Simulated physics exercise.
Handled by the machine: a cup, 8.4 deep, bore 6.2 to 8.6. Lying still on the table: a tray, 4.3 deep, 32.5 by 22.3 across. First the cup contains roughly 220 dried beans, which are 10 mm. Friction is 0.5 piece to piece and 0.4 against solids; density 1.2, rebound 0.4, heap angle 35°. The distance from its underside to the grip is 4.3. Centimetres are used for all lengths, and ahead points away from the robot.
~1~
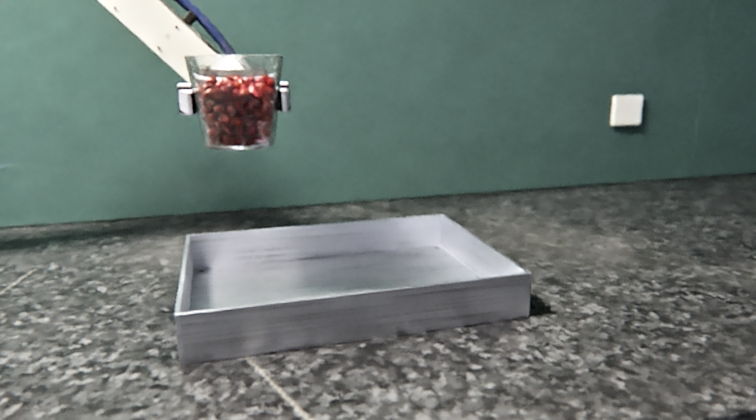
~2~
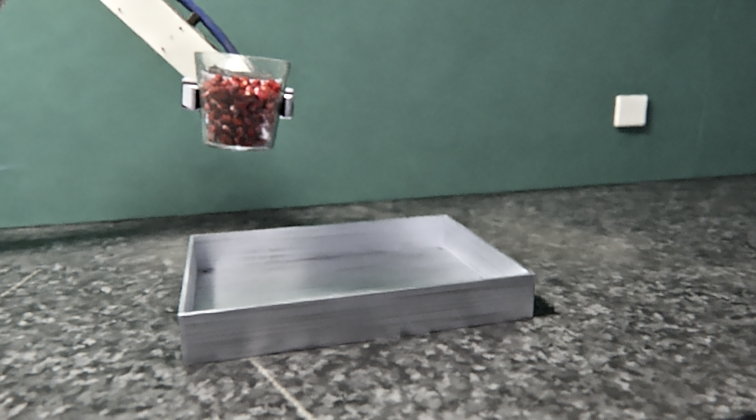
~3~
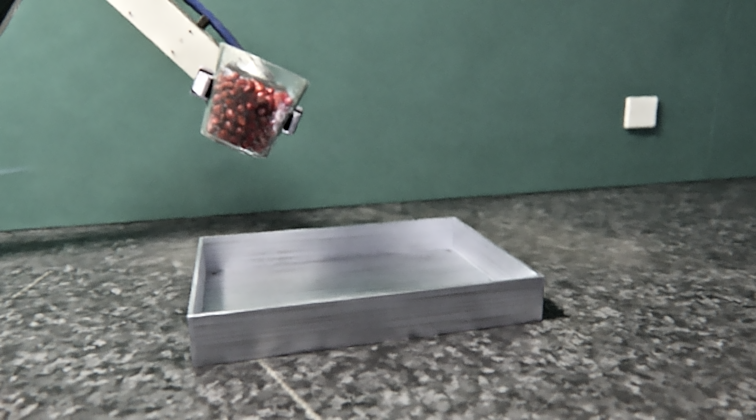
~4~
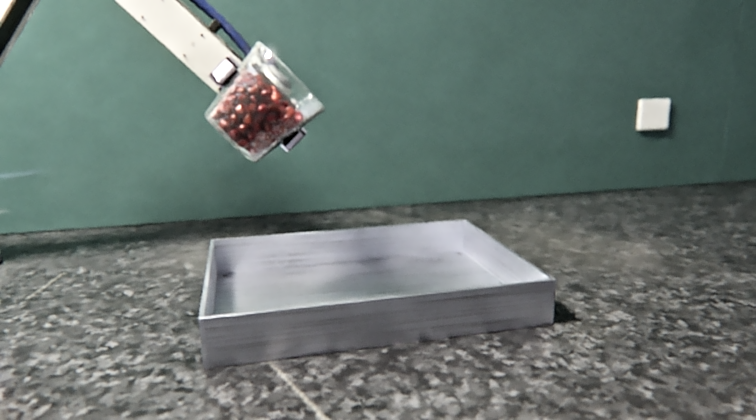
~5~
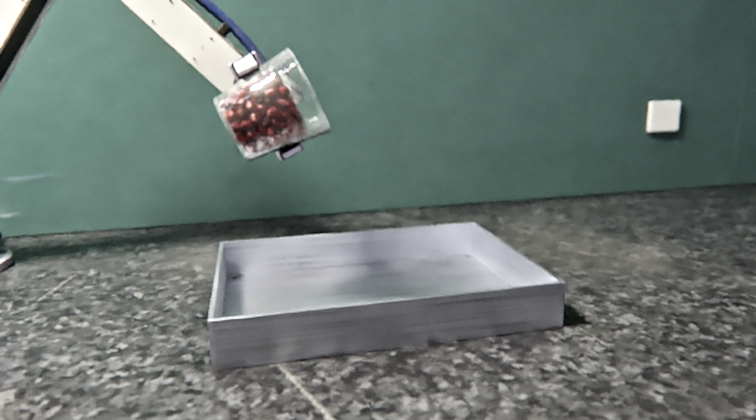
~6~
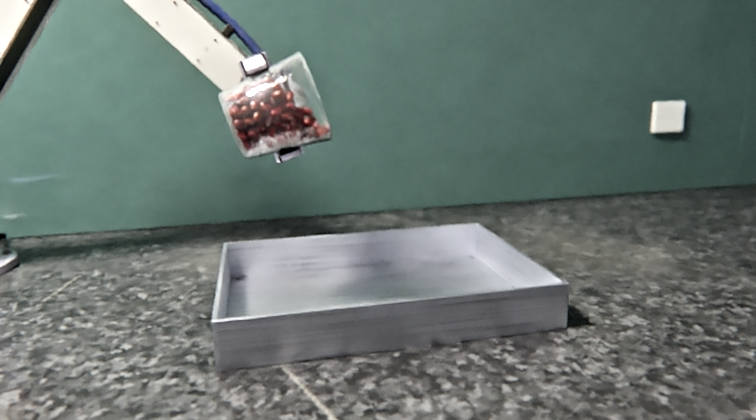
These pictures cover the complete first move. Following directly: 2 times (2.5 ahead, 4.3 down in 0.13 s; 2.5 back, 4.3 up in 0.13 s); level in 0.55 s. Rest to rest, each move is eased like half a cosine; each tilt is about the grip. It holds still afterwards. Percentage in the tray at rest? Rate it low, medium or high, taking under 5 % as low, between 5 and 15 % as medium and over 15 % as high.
Rating: Medium.
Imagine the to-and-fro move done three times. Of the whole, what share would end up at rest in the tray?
10 per cent or so.
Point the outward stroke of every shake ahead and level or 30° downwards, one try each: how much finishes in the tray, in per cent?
Result: Approx. 70 % and 35 %, one try each.
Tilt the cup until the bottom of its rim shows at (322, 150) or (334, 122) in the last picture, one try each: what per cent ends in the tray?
Roughly 35 per cent, then roughly 0 per cent.
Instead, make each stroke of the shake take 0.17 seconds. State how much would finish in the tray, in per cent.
The share would be near 0 %.
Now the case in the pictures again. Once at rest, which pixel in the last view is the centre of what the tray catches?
In the final picture, somewhere near (386, 291).
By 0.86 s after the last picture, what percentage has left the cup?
About 10 in a hundred parts are out.
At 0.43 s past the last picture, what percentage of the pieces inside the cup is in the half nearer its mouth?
My estimate is near 45 per cent.
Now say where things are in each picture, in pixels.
The first picture shows cup middle at (238, 103), level; upper third of the load around (239, 93), from x 200 to 270, top at y 80; 223 in the cup.
The second picture shows cup middle at (241, 104), tilted 7° forward; upper third of the load around (239, 94), from x 205 to 275, top at y 80.
The third picture shows cup middle at (250, 106), tilted 25° forward; upper third of the load around (245, 97), from x 210 to 290, top at y 80.
The fourth picture shows cup middle at (260, 109), tilted 47° forward; upper third of the load around (252, 98), from x 215 to 300, top at y 75.
The fifth picture shows cup middle at (269, 111), tilted 65° forward; upper third of the load around (260, 99), from x 225 to 300, top at y 80.
The sixth picture shows cup middle at (273, 112), tilted 72° forward; upper third of the load around (260, 102), from x 230 to 325, top at y 85; 223 in the cup.
Then, 0.43 s later, tilted 72° forward, highest piece 20 above the table; 215 in the cup, 7 in the tray, 1 in flight or on a rim.
Then, 0.86 s later, tilted 24° forward, highest piece 24 above the table; 206 in the cup, 17 in the tray.
Then, 1.27 s later, level, highest piece 26 above the table; 206 in the cup, 17 in the tray.
Then, 2.32 s later, level, highest piece 26 above the table; 206 in the cup, 17 in the tray.
At rest, 206 in the cup, 17 in the tray. That is 8 % in the tray.
